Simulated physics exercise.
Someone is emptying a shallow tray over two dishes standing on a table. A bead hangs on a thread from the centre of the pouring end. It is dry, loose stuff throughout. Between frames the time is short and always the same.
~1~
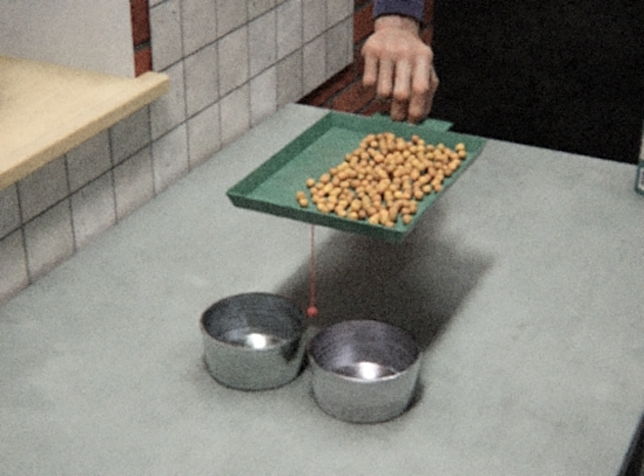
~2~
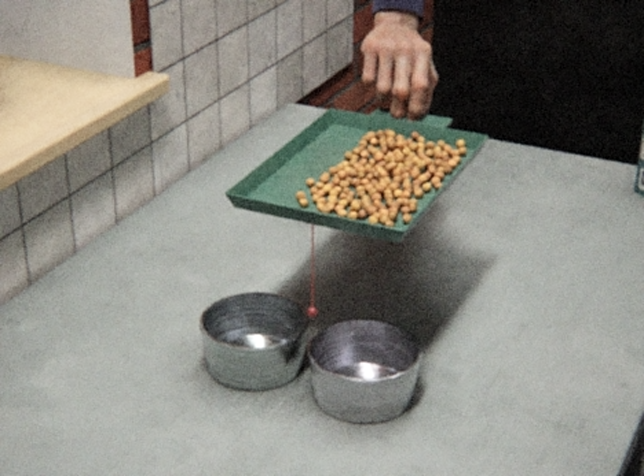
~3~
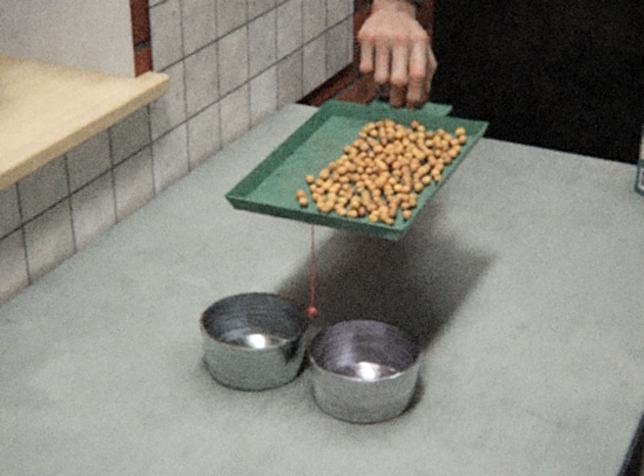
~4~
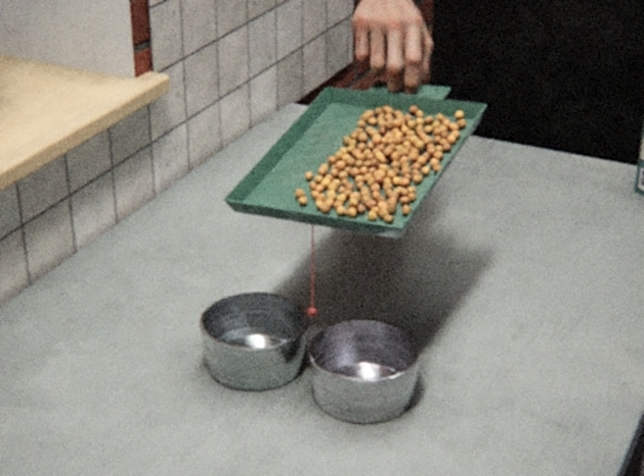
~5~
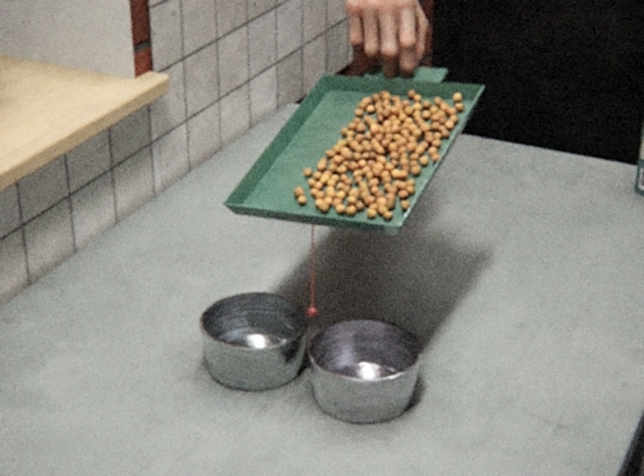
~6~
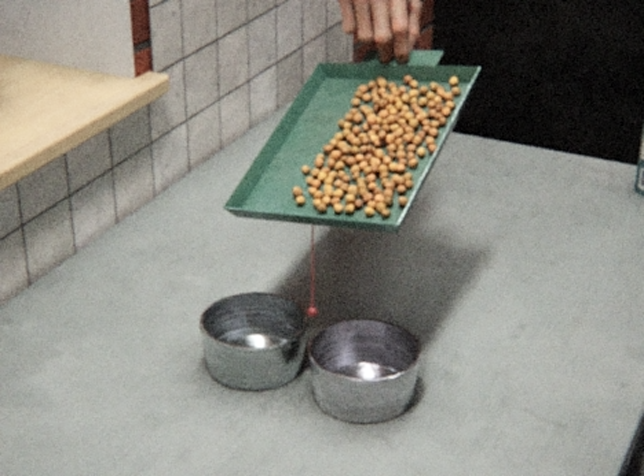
On a grey tabletop beside a tiled wall, a hand holds a green tray of roasted chickpeas above two metal dishes, a red bead hanging from its near edge. The hand lifts the far end steadily, steepening the tray, and the near edge tilts slightly down at the left corner.
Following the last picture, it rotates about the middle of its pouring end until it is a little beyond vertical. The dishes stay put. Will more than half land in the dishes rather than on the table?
Yes.
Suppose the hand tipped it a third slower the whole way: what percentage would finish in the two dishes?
Estimate: Some 80 %.
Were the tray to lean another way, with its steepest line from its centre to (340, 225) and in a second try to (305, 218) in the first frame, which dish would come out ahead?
So, first the right-side one, then the left-side one.
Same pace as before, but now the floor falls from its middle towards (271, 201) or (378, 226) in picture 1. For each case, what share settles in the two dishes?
About 80 %, then 80 %.
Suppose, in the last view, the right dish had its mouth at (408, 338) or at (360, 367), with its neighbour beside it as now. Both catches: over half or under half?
In order, they'd catch a minor share, and next a major share.
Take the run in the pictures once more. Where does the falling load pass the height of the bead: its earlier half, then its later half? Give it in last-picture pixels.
First around (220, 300), afterwards around (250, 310).
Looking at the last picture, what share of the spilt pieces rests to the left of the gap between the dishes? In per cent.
That comes to about 100 per cent of the pieces.
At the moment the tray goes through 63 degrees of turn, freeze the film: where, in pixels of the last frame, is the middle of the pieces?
The middle of the pieces lands at roughly (279, 191).
Soon after the last picture, tray tipped steeply; nearly all on the tray; a small part in the air.
A little later, tray tipped past a quarter turn; about a quarter on the tray; about half in the left dish; a small part outside both; about a quarter in the air.
Later still, tray tipped past a quarter turn; most in the left dish; about a quarter outside both.
At rest, tray tipped past a quarter turn; none in the right dish; most in the left dish; about a quarter outside both.
